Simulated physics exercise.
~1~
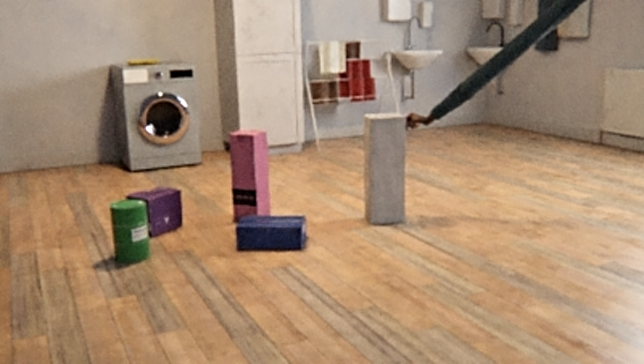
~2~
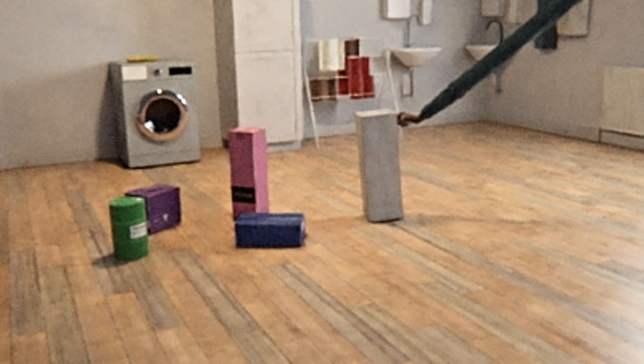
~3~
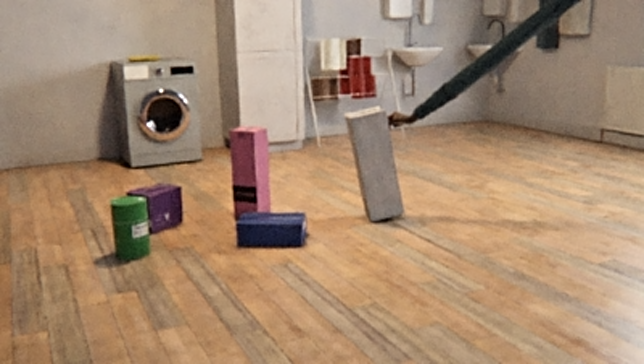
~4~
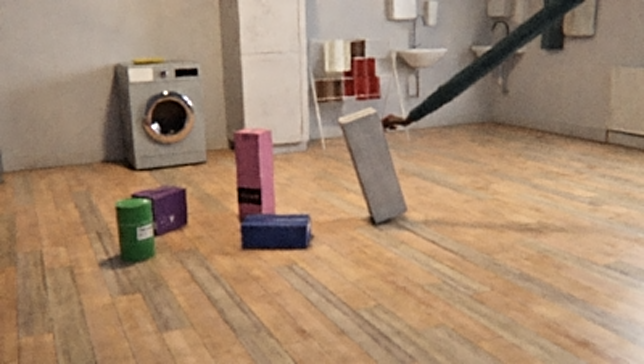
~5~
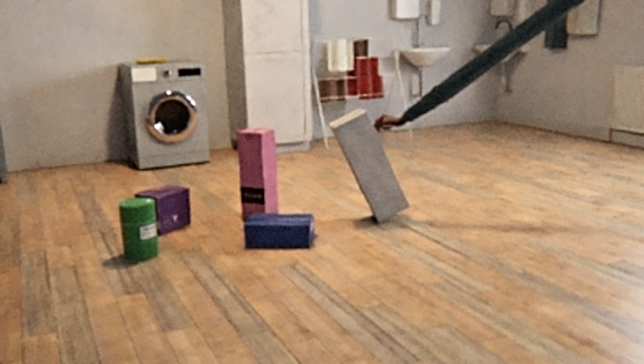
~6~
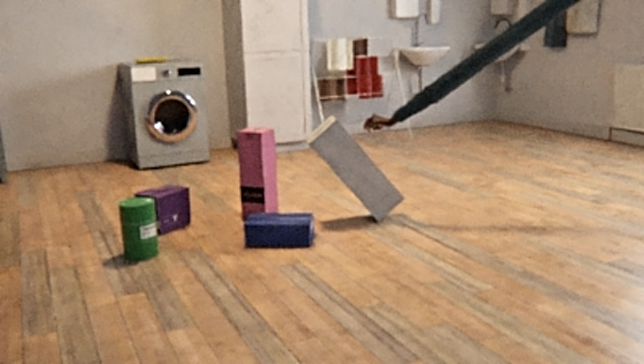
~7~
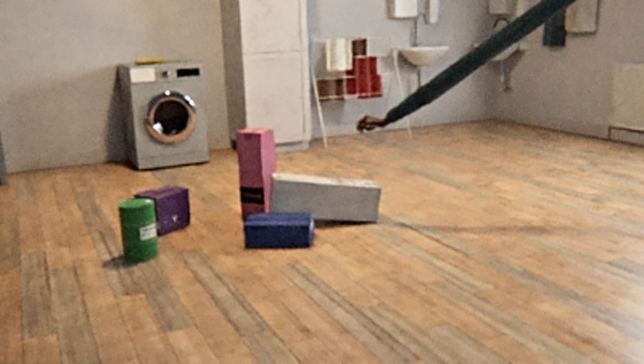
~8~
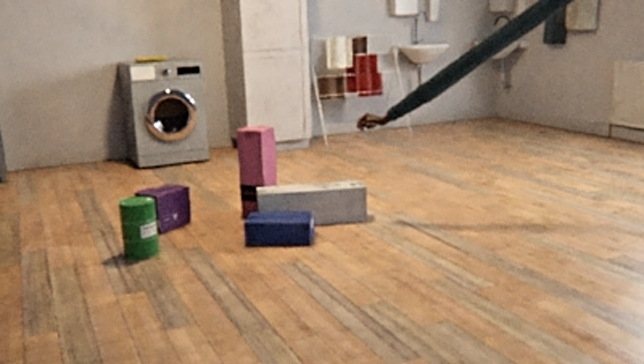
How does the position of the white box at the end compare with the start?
At the start the white box stands upright, and by the end it is lying on its side on the floor.
